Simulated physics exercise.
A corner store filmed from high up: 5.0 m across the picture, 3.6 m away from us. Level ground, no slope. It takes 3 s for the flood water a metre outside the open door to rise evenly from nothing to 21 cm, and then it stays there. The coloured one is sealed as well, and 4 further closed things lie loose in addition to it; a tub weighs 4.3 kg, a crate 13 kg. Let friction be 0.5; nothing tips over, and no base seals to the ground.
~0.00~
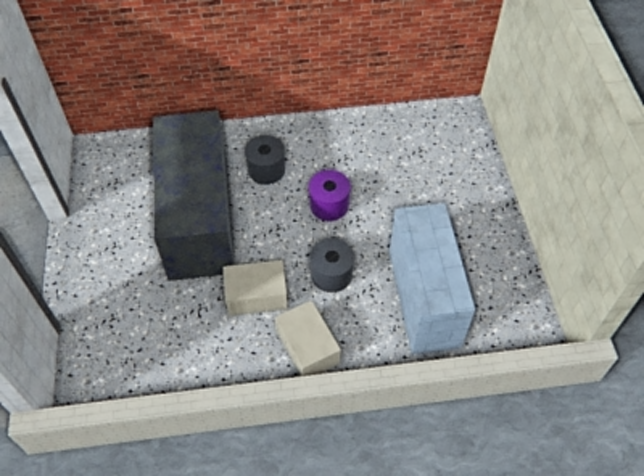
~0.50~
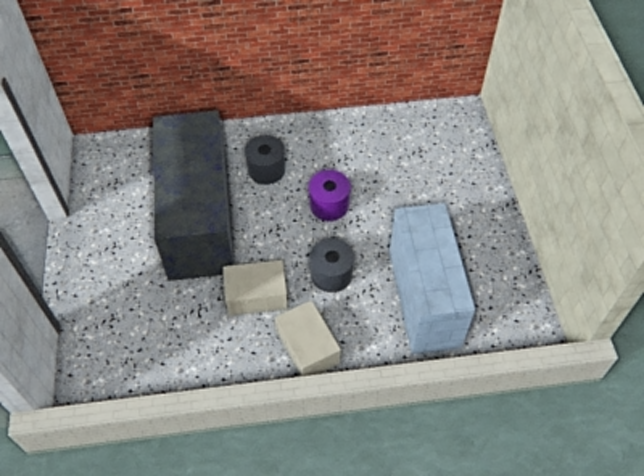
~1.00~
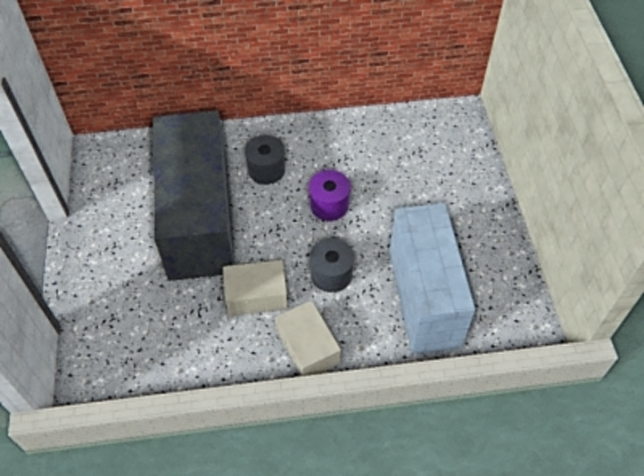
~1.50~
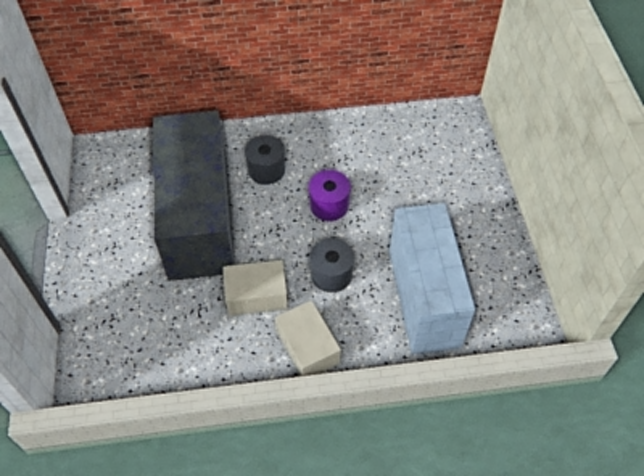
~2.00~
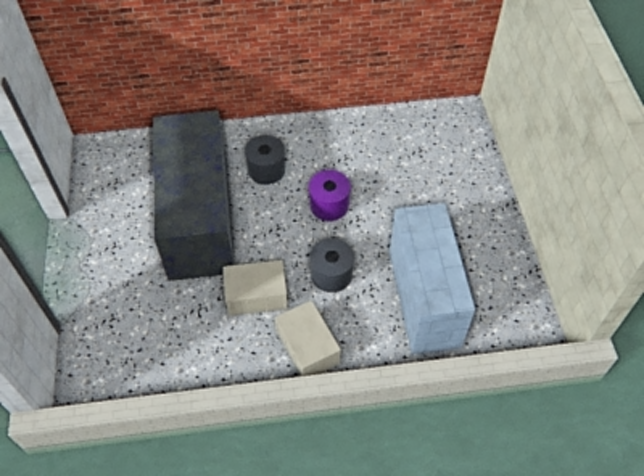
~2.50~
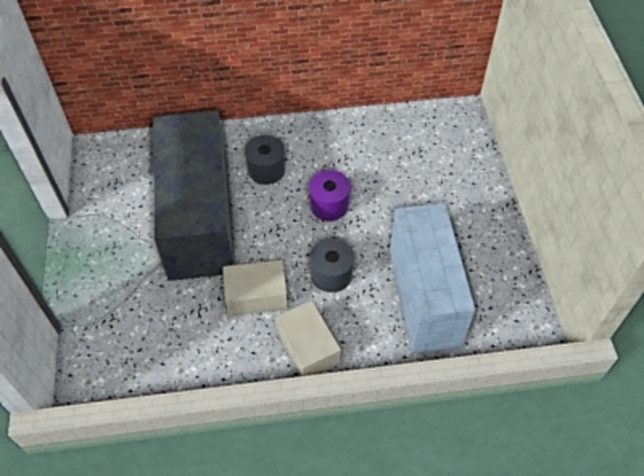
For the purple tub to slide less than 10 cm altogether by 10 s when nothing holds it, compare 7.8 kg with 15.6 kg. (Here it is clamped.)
I predict only the heavier option keeps it in place.
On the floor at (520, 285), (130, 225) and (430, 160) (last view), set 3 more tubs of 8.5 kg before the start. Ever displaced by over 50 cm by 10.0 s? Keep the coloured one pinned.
Result, in turn - falls shy; exceeds it; falls shy.
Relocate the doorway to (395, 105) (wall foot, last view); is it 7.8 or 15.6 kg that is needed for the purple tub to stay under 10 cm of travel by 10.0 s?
Okay, so both masses fail.
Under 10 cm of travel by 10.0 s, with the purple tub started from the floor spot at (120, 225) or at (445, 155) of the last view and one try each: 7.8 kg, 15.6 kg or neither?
Trial 1 - no option succeeds; trial 2 - the lower mass works.
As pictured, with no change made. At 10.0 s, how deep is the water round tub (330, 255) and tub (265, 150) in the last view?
Depth approx. 5 cm / 4 cm.
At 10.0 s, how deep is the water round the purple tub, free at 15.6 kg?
Around 7 cm.
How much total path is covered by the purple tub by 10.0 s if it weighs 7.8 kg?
Total path: Approx. 40 cm.
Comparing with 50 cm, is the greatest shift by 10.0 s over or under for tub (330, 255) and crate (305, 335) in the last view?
Exceeds it; exceeds it.
After 3.5 s the purple tub would be 0 cm from its start with 7.8 kg and 0 cm from its start with 15.6 kg; 0 cm of water round it then.
After 4.5 s the purple tub would be 0 cm from its start with 7.8 kg and 0 cm from its start with 15.6 kg; 0 cm of water round it then.
After 7.0 s the purple tub would be 0 cm from its start with 7.8 kg and 0 cm from its start with 15.6 kg; 2 cm of water round it then.
After 10.0 s the purple tub would be 40 cm from its start with 7.8 kg and 1 cm from its start with 15.6 kg; 7 cm of water round it then.
